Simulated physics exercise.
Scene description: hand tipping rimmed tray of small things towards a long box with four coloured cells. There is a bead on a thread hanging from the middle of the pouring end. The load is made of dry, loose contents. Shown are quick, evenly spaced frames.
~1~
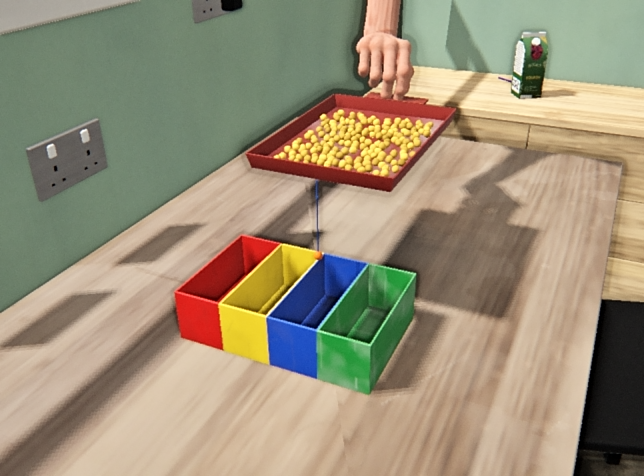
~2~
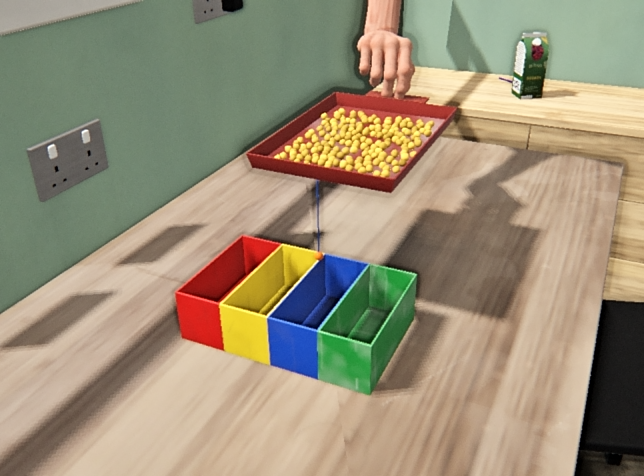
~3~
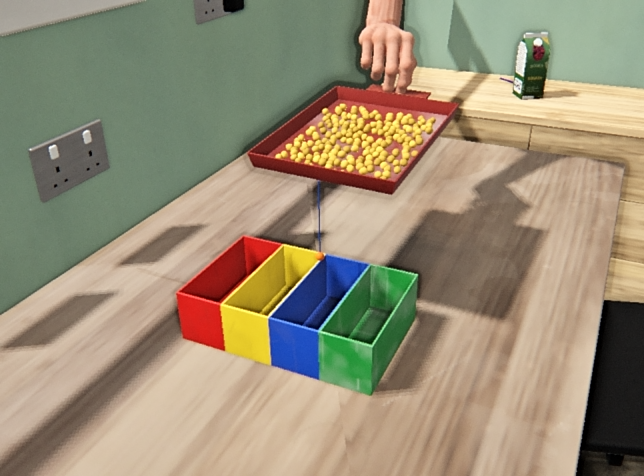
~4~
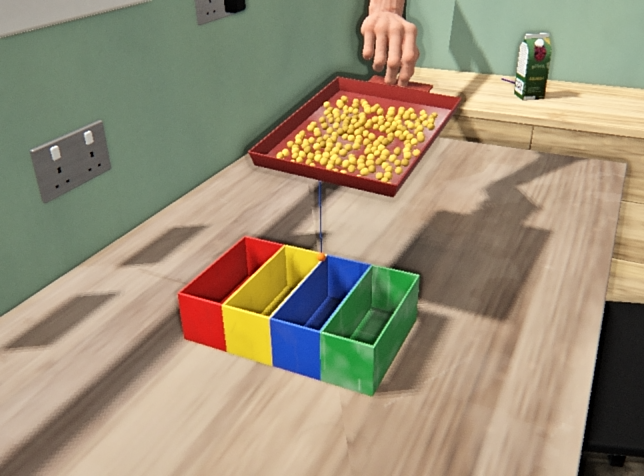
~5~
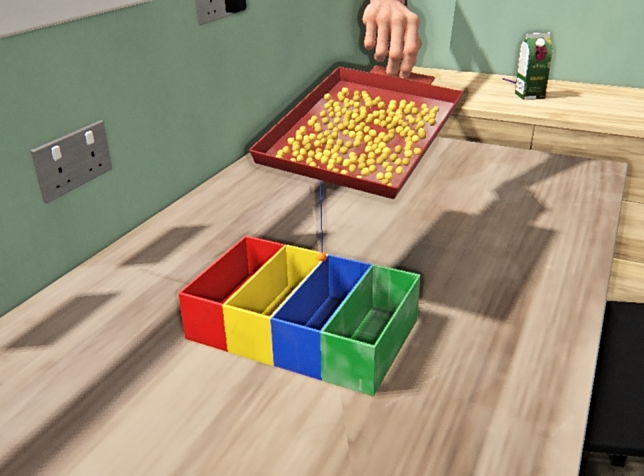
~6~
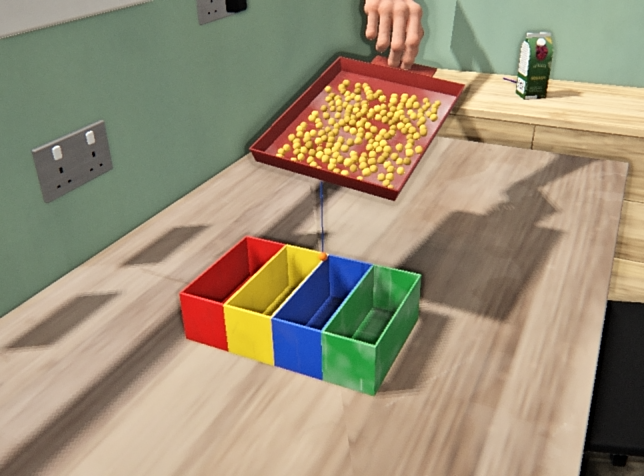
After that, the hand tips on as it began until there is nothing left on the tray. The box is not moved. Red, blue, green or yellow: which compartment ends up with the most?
The green one.
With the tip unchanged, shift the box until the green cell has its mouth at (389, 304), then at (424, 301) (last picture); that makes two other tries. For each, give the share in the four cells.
It would be roughly 100 per cent in the first placement and roughly 100 per cent in the second.
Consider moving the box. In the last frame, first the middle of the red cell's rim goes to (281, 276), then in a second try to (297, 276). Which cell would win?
Try one goes to the cell in blue; try two goes to the cell in blue.
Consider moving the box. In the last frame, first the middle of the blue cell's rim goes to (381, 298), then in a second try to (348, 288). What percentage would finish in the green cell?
First 0 per cent, second 60 per cent.
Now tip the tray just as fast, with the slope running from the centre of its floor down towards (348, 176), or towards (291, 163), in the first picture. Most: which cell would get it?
Try A: The green one / try B: That red cell.
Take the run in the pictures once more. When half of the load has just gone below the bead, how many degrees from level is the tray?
Around 100 degrees of turn.
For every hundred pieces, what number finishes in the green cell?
It works out to roughly 90 percent of the load.
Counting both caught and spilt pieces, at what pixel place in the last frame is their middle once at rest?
Centre at rest, last view: Approx. (376, 338).
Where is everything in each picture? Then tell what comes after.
The first frame shows corners of the pouring end at (251, 152) and (391, 176), level; middle of the load at (355, 140), puffed corn balls; bead on its thread at (318, 256); red cell at (199, 316); yellow cell at (244, 329); blue cell at (292, 343); green cell at (344, 358).
The second frame shows corners of the pouring end at (252, 152) and (392, 177), level; middle of the load at (356, 139).
The third frame shows corners of the pouring end at (253, 152) and (393, 179), tipped barely, lowest at the right corner; middle of the load at (357, 137).
The fourth frame shows corners of the pouring end at (254, 151) and (394, 182), tipped a little, lowest at the right corner; middle of the load at (358, 133).
The fifth frame shows corners of the pouring end at (255, 149) and (395, 185), tipped a little, lowest at the right corner; middle of the load at (359, 129).
The sixth frame shows corners of the pouring end at (255, 148) and (396, 187), tipped a little, lowest at the right corner; middle of the load at (360, 125); red cell at (204, 318); yellow cell at (249, 331); blue cell at (297, 344); green cell at (348, 359).
Soon after the last picture, tray tipped steeply; all on the tray.
A little later, tray tipped right over; about half on the tray; about a quarter in the green cell; a stray few in the blue cell; about a quarter falling or outside the box.
Later still, tray tipped past a quarter turn; most in the green cell; a small part in the blue cell; a stray few in the yellow cell; a small part falling or outside the box.
At rest, tray tipped past a quarter turn; most in the green cell; a small part in the blue cell; a stray few in the yellow cell; none in the red cell; a small part outside the box.
